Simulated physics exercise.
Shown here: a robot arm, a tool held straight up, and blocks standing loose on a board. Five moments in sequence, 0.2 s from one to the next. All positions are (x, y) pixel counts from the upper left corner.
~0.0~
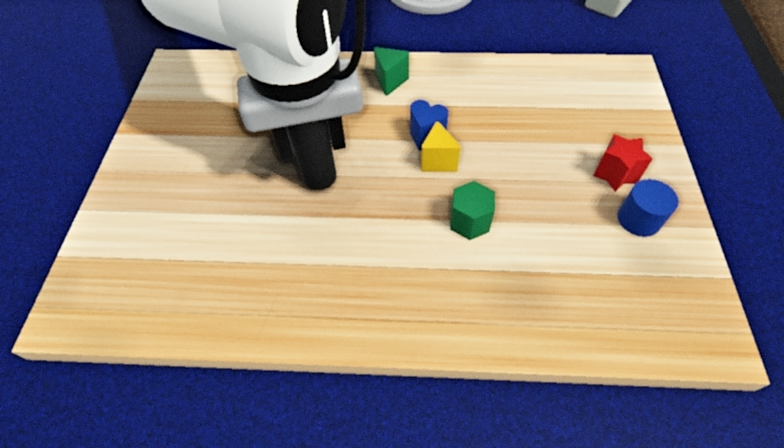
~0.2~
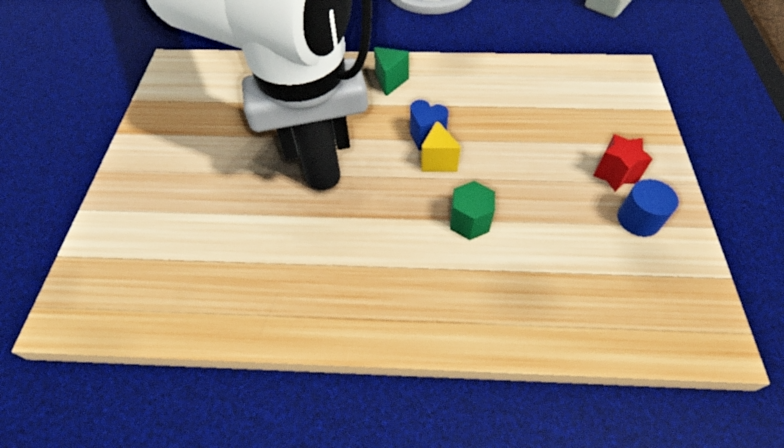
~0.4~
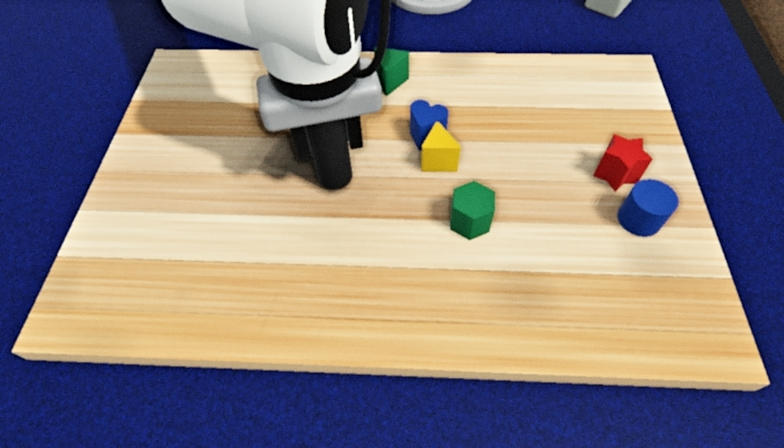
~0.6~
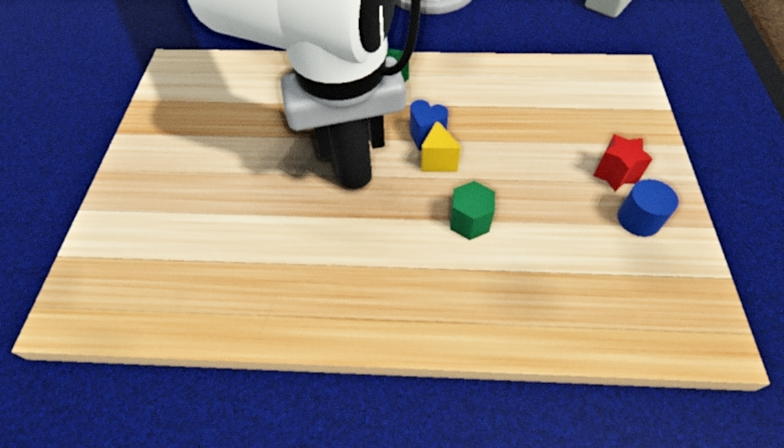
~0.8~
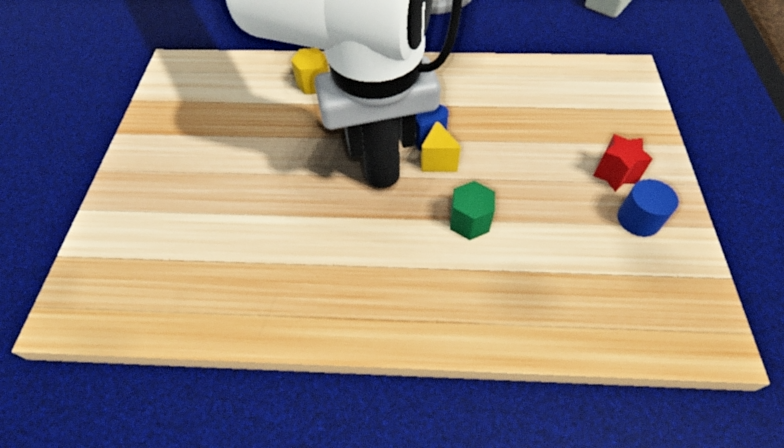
A robot arm slides its black tool right across the board while the blocks stay still.
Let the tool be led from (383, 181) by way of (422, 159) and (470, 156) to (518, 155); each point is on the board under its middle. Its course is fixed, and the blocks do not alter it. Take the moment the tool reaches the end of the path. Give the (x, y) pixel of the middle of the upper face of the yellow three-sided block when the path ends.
Close to (555, 139).
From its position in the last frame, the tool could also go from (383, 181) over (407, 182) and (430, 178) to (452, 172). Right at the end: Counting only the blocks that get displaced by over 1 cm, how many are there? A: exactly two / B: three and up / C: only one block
I choose C.
What follows on the original path. One third of the way, tool (424, 153); blue heart (432, 107), turned 15° anticlockwise; yellow three-sided block (455, 137), turned 15° anticlockwise.
Two thirds of the way, tool (472, 150); blue heart (436, 105), turned 40° anticlockwise; yellow three-sided block (506, 137).
At the end, tool (520, 149); blue heart (436, 105), turned 40° anticlockwise; yellow three-sided block (555, 139); green hexagon not moved.
